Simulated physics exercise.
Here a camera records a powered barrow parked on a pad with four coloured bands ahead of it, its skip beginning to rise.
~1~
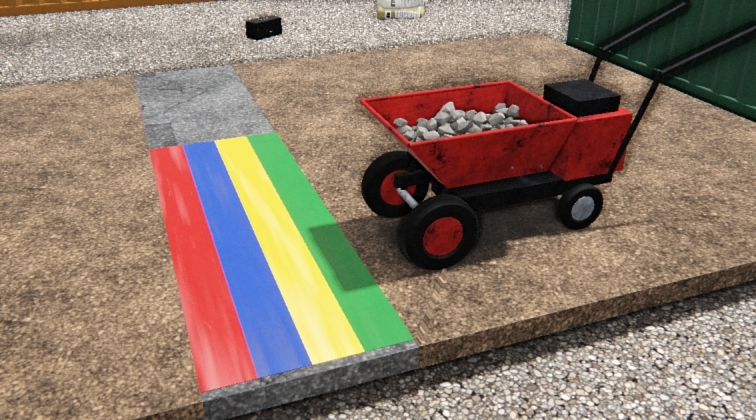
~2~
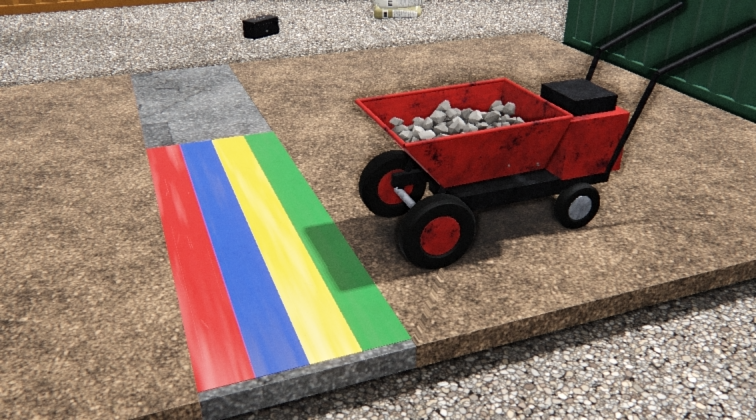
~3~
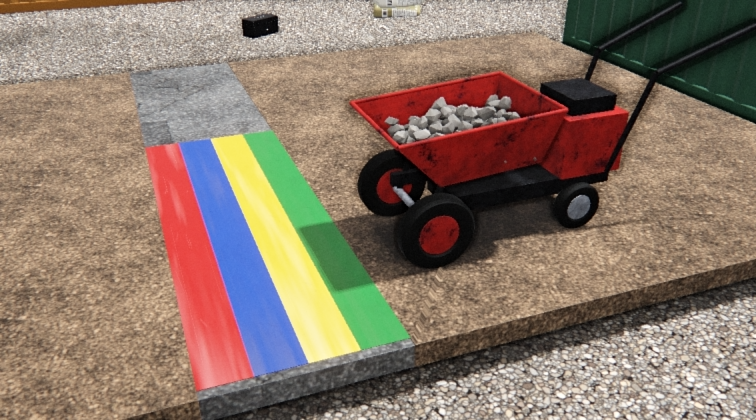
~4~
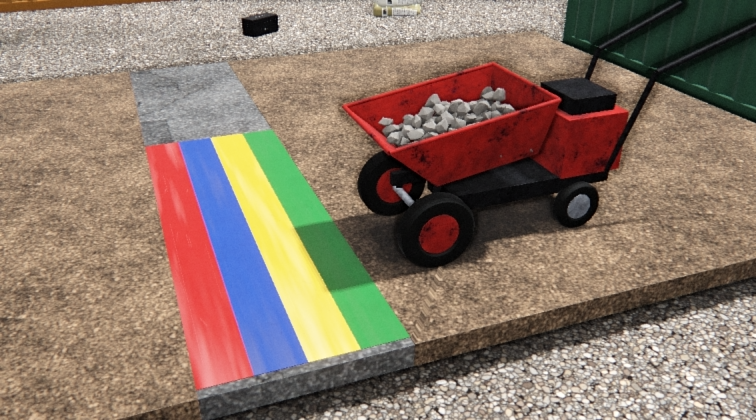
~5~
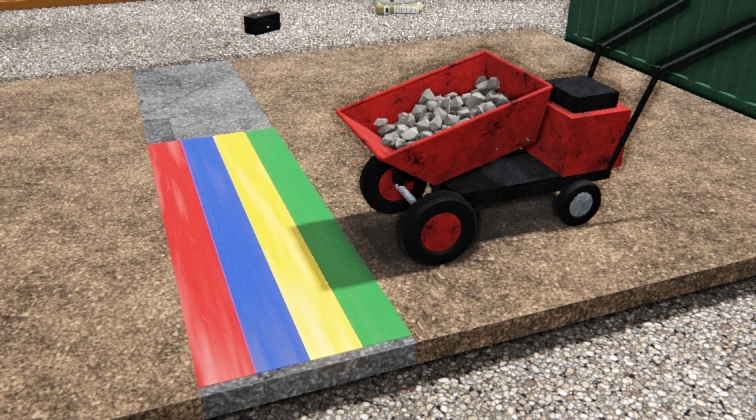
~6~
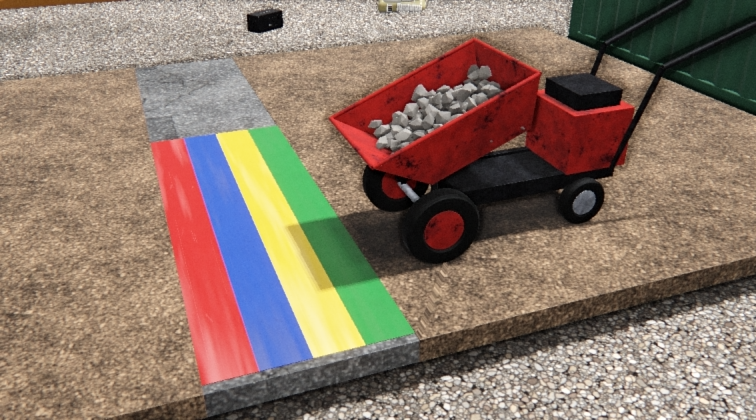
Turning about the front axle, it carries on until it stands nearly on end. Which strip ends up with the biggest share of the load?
The yellow strip.
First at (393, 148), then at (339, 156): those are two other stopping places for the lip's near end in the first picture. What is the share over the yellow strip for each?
Roughly 30 per cent first, then roughly 0 per cent.
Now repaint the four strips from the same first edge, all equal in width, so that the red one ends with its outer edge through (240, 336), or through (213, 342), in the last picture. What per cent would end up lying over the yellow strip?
I'd estimate some 30 per cent, and then some 30 per cent.
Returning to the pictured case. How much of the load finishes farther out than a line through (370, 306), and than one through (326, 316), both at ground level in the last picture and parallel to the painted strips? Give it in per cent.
Close to 70 % and 50 %, in that order.
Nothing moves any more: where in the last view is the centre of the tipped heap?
The centre settles at about (279, 253).
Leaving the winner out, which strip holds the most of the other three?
That would be the strip in blue.
Soon after the last picture, skip tipped steeply; all in the skip.
A little later, skip tipped right over; about two thirds in the skip; a stray few over the green strip; about a quarter over the yellow strip; a small part over the blue strip; a stray few over the red strip.
Later still, skip tipped right over; about a quarter in the skip; a small part over the green strip; about a third over the yellow strip; about a quarter over the blue strip; a small part over the red strip; a stray few off the paint.
At rest, skip tipped right over; about a quarter in the skip; a small part over the green strip; about a third over the yellow strip; about a quarter over the blue strip; a small part over the red strip; a stray few off the paint.
